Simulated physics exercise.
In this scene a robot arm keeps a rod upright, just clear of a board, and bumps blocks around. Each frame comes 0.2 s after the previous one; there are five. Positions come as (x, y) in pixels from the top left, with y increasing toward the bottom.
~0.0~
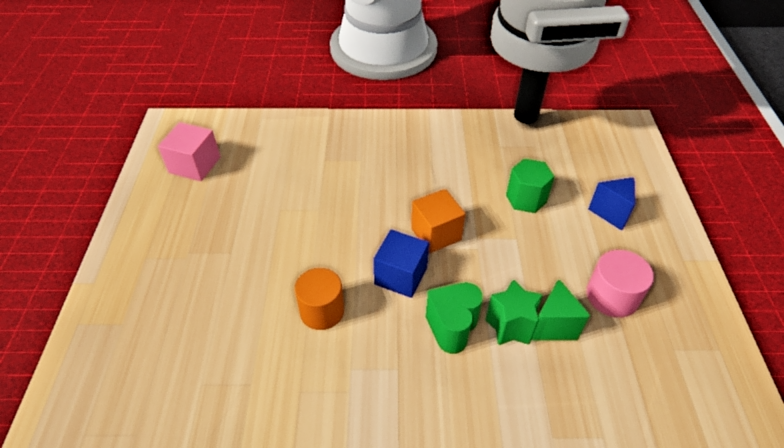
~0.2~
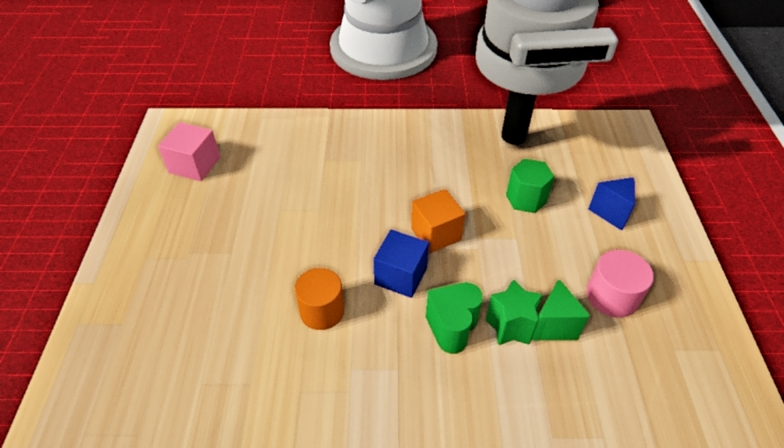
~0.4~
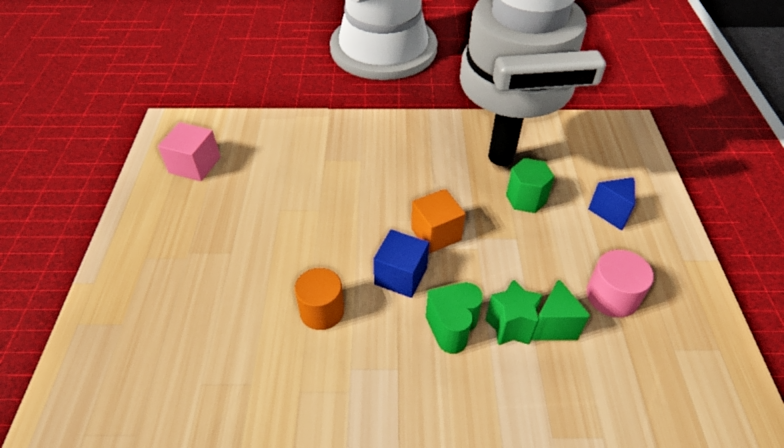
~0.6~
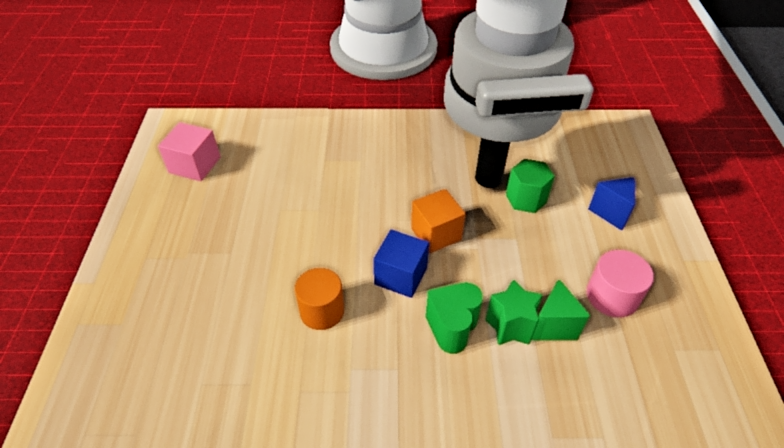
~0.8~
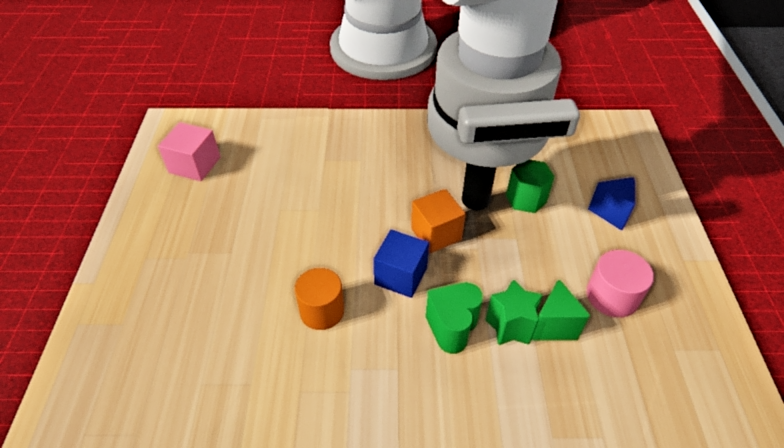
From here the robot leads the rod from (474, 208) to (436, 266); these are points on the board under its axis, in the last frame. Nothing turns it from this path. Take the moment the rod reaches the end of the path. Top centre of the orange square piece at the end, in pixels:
The orange square piece ends near (409, 219).
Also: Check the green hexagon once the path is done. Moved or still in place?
That block is not shifted.
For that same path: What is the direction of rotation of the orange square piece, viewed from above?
Clockwise, looking down.
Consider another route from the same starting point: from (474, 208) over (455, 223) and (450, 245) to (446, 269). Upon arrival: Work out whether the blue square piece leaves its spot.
That block will leave its spot.
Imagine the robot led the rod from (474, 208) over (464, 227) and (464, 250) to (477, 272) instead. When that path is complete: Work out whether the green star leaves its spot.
It stays.
What follows on the original path. Halfway along, rod at (457, 228); orange square piece at (424, 216), turned 25° clockwise.
At the end, rod at (437, 258); blue square piece at (396, 253); orange square piece at (409, 219), turned 50° clockwise; green hexagon still.
